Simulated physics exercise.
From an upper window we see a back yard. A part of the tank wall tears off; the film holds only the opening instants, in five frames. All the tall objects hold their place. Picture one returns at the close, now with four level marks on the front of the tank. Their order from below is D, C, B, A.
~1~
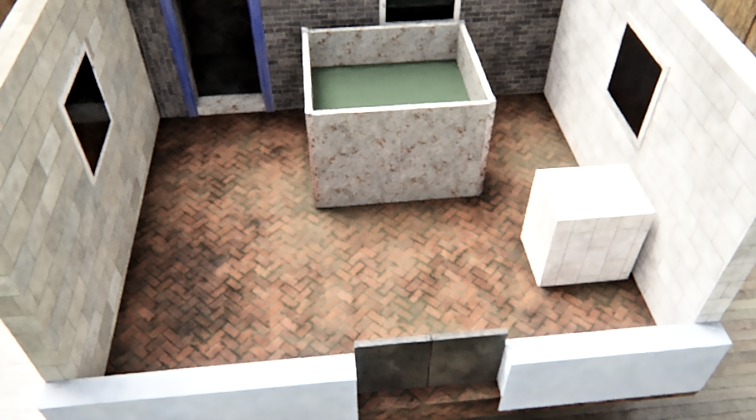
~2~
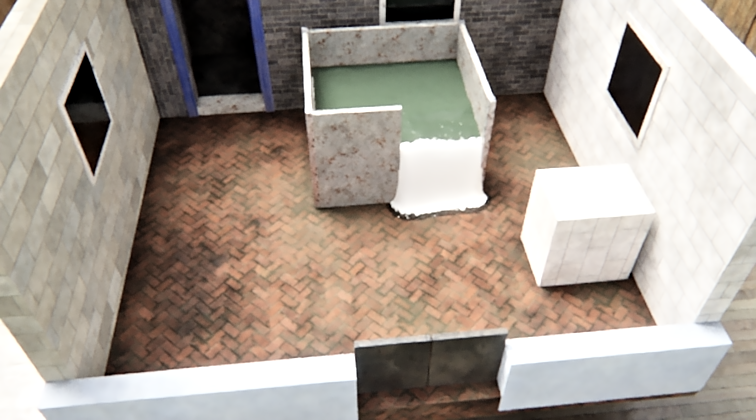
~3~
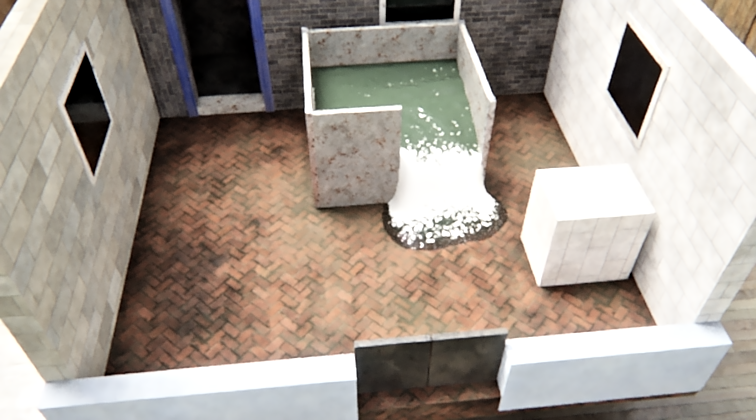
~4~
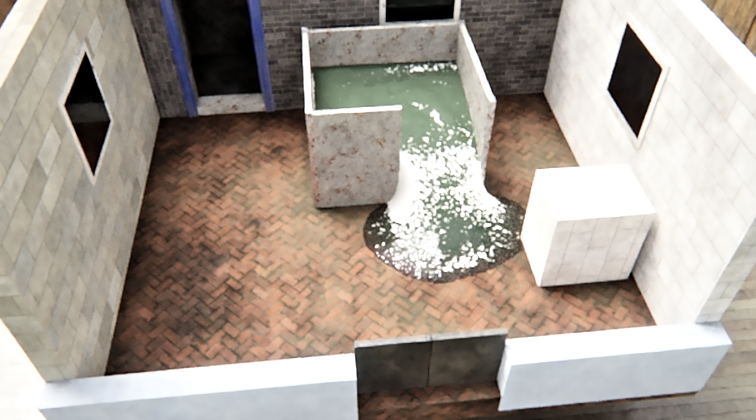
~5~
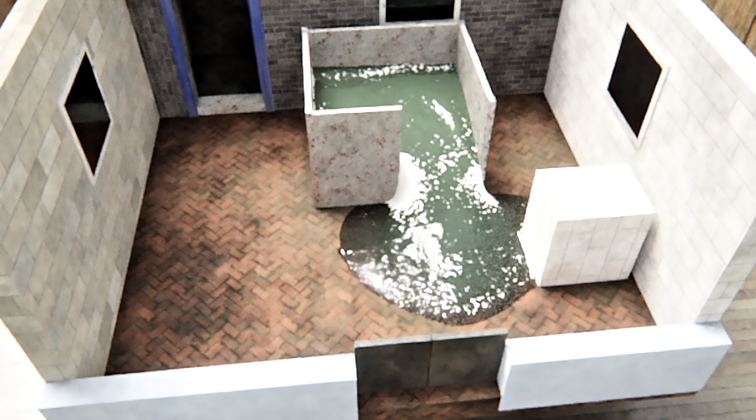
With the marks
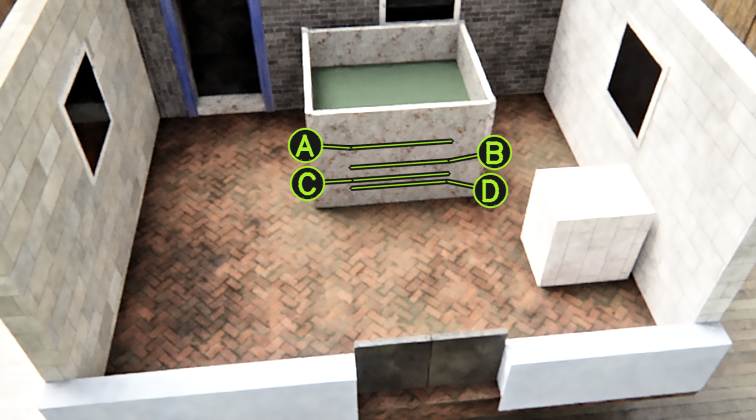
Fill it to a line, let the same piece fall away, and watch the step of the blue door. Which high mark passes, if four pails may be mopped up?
B is the one.
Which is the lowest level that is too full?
Here it is level A.
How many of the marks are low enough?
Three of them.
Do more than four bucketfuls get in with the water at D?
No, not at all.
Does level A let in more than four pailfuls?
Yes.
On the marked copy, A at (401, 144); B at (400, 164); C at (400, 177); D at (399, 184); from the bottom up D, C, B, A.
If A is chosen, about 8 bucketfuls get in.
If B is chosen, a splash gets over, under a bucket.
If C is chosen, nothing gets over.
If D is chosen, nothing gets over.
